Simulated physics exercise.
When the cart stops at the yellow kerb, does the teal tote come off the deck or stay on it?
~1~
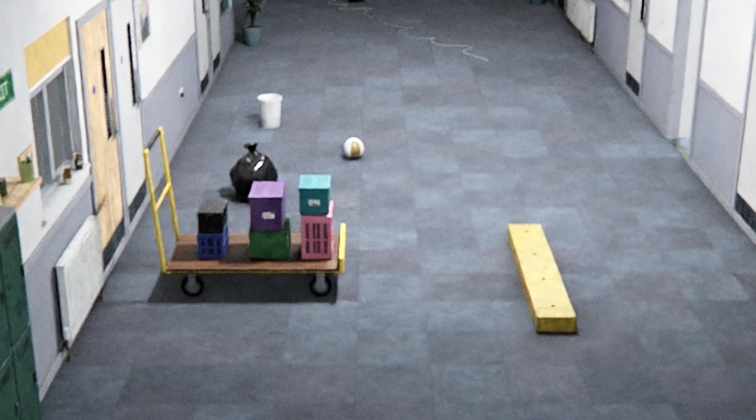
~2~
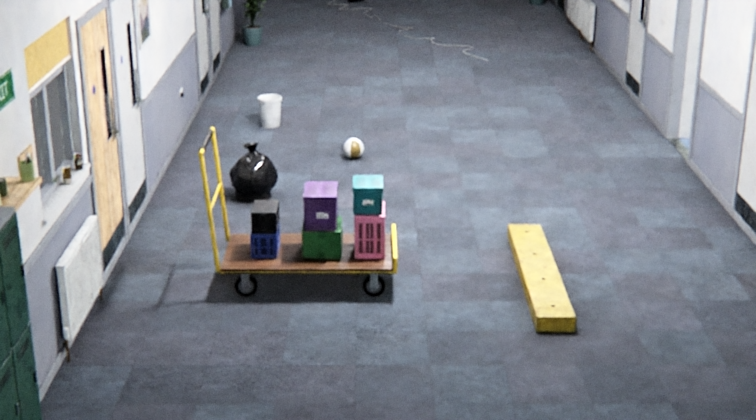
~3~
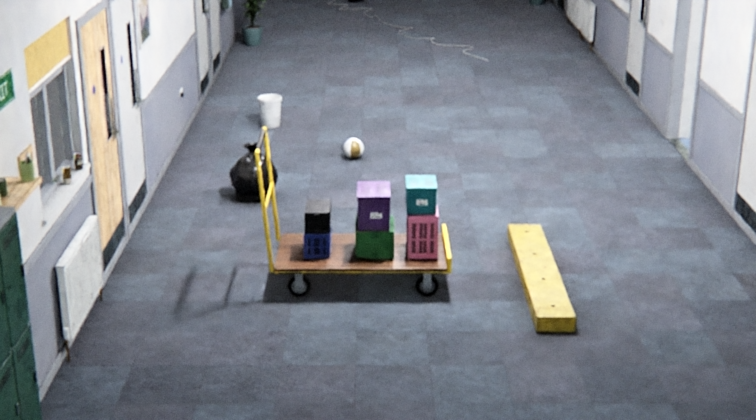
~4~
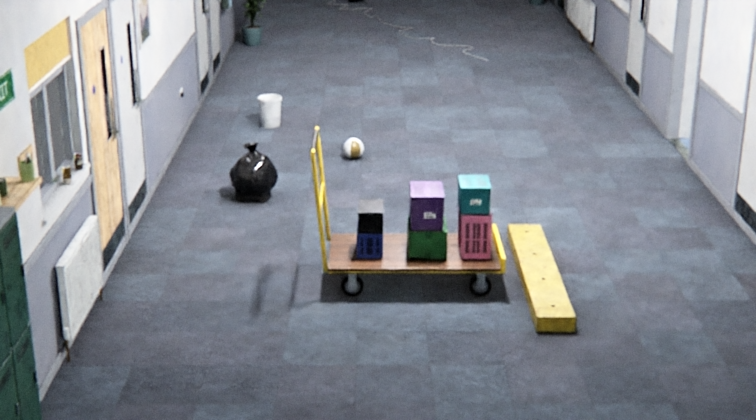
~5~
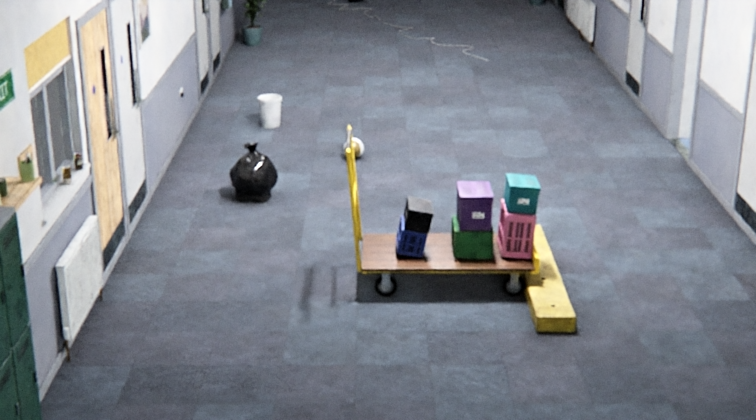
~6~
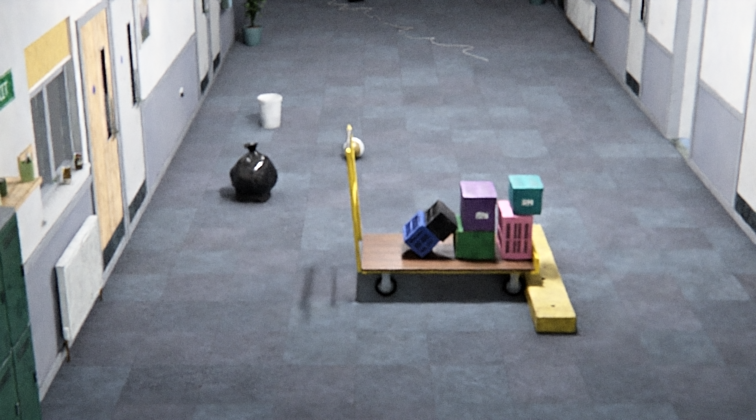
The teal tote stays on the deck, still sitting upright on top of the pink crate after the cart has stopped.
